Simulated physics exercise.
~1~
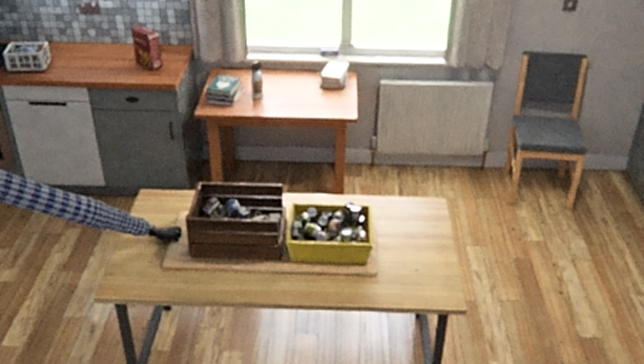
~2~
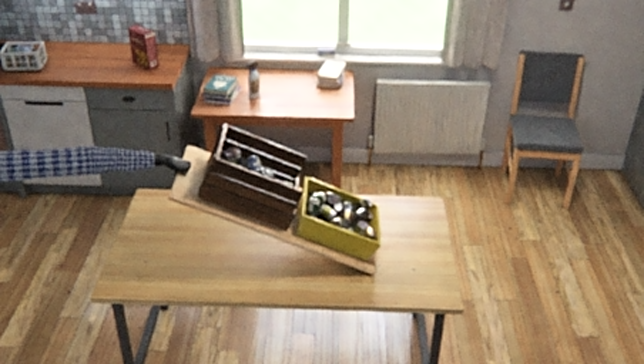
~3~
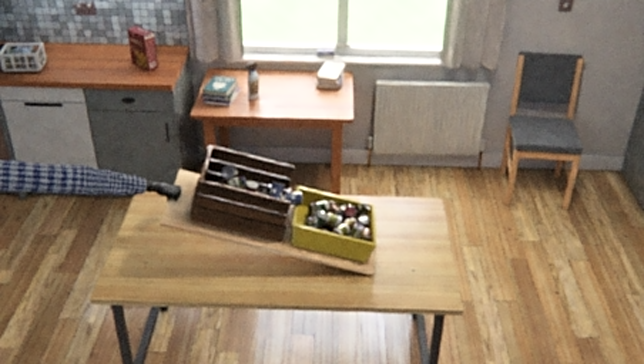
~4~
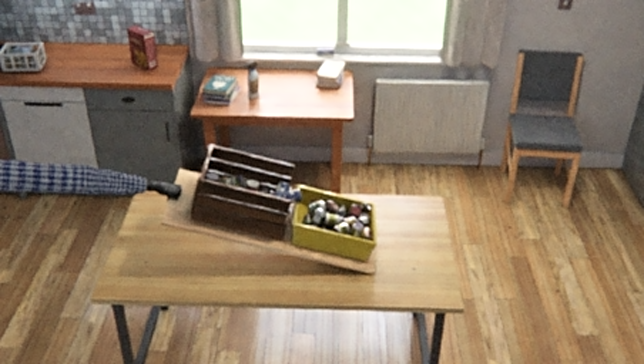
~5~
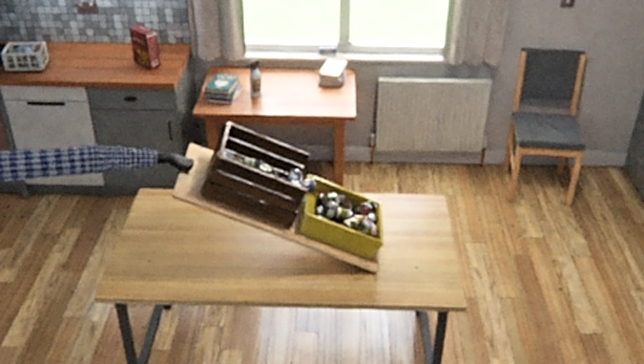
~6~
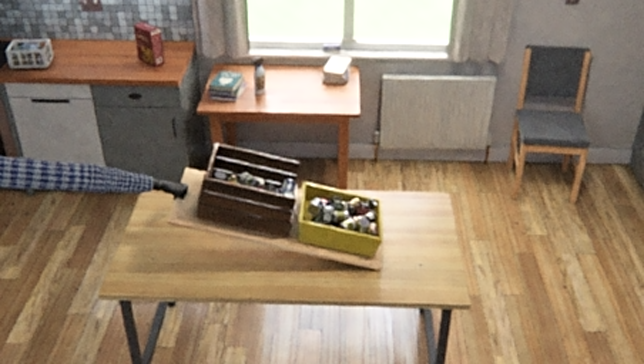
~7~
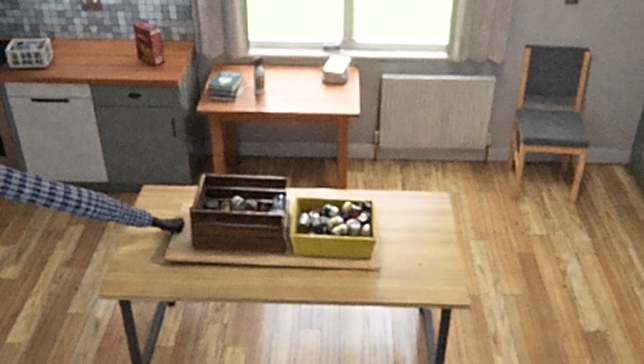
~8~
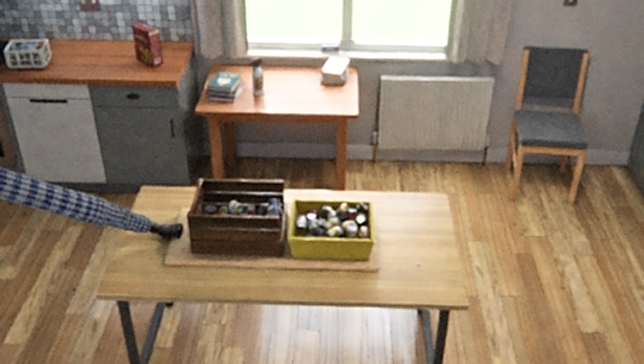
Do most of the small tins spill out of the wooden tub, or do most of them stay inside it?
Most of the small tins stay inside the wooden tub. Fewer than one in six of them leave it as the board is tilted and lowered.
The clip shows a hand lifting the left end of a board holding a wooden tub and a yellow tub of small cans, partly lowering and raising it again, then setting it flat on the table, with both tubs upright and still holding their goods.
